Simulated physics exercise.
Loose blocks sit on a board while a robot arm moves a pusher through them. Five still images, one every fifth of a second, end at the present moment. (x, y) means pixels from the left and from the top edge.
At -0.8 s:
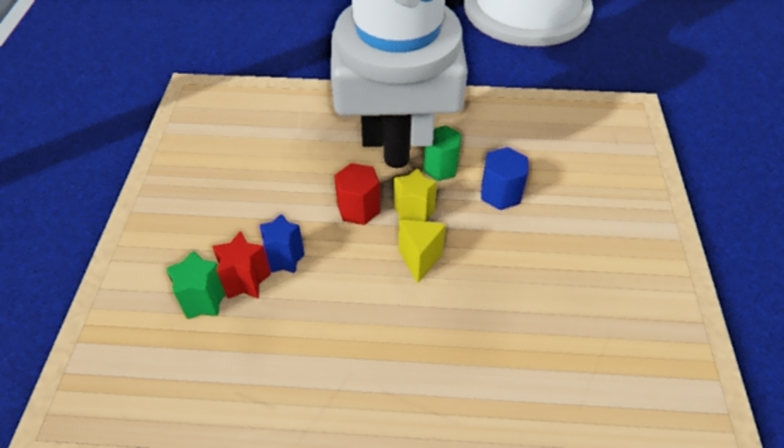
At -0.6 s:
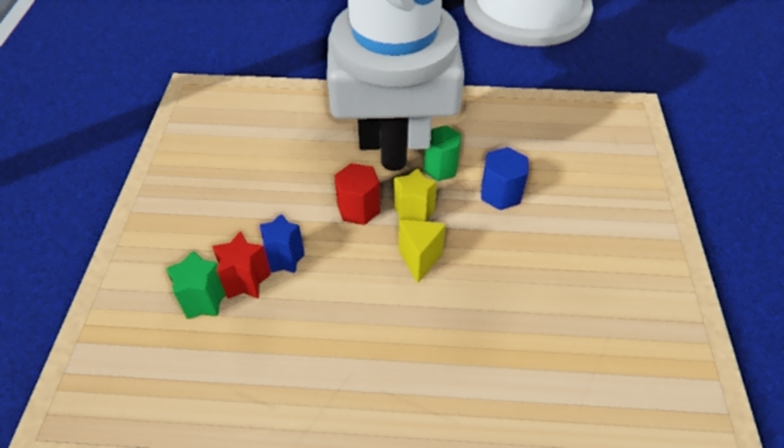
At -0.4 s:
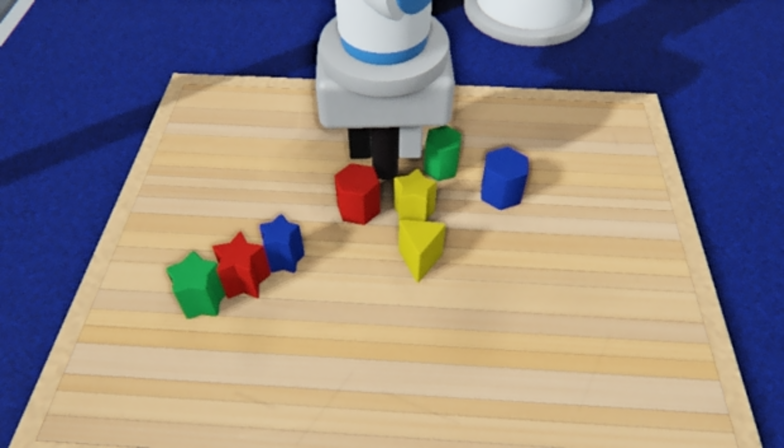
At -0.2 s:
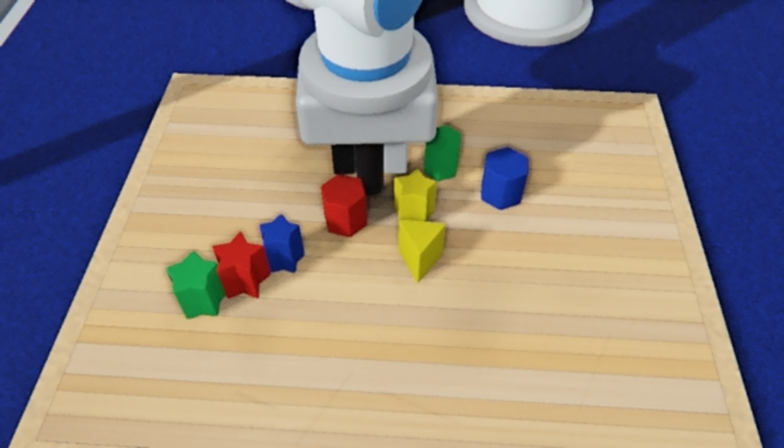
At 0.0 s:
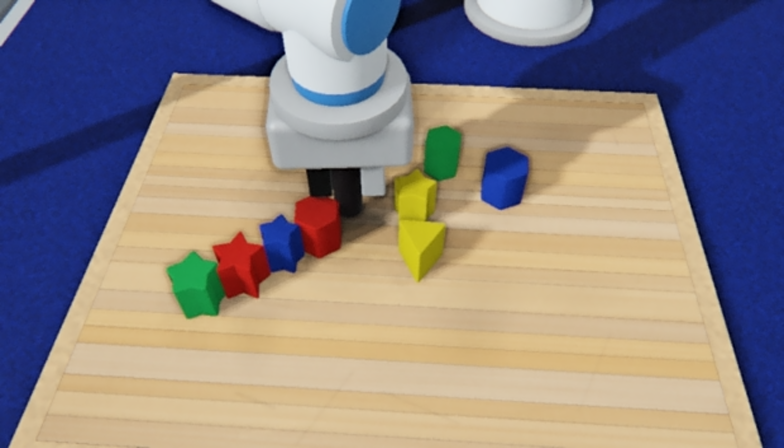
The clip shows a robot arm above colored blocks on a wooden board; its black pusher shifts slightly, then pushes the red hexagonal block left and toward the viewer, up beside the blue star block, while the other blocks stay still.
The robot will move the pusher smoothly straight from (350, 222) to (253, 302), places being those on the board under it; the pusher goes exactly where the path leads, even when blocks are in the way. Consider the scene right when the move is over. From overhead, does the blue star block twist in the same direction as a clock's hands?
That would be a no.
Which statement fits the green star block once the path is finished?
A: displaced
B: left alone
Letter A.
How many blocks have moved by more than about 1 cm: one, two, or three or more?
Three or more blocks.
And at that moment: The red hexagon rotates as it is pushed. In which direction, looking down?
Verdict: Clockwise.
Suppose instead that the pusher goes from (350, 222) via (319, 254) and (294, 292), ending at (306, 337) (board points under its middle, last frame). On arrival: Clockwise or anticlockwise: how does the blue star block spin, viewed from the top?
Answer: Against the clock.
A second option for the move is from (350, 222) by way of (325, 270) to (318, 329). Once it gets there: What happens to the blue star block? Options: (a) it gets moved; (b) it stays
a (it gets moved)
The first path, step by step. One third of the way, pusher at (317, 234); green star block at (166, 280); red star block at (210, 268); blue star block at (240, 245), turned 15° clockwise; red hexagon at (281, 232), turned 20° clockwise.
Two thirds of the way, pusher at (284, 260); green star block at (127, 297), turned 20° clockwise; red star block at (173, 283), turned 20° anticlockwise; blue star block at (196, 255); red hexagon at (242, 248), turned 60° clockwise.
At the end, pusher at (248, 289); green star block at (125, 299), turned 15° clockwise; red star block at (170, 283), turned 25° anticlockwise; blue star block at (181, 250), turned 35° anticlockwise; red hexagon at (223, 248), turned 100° clockwise.
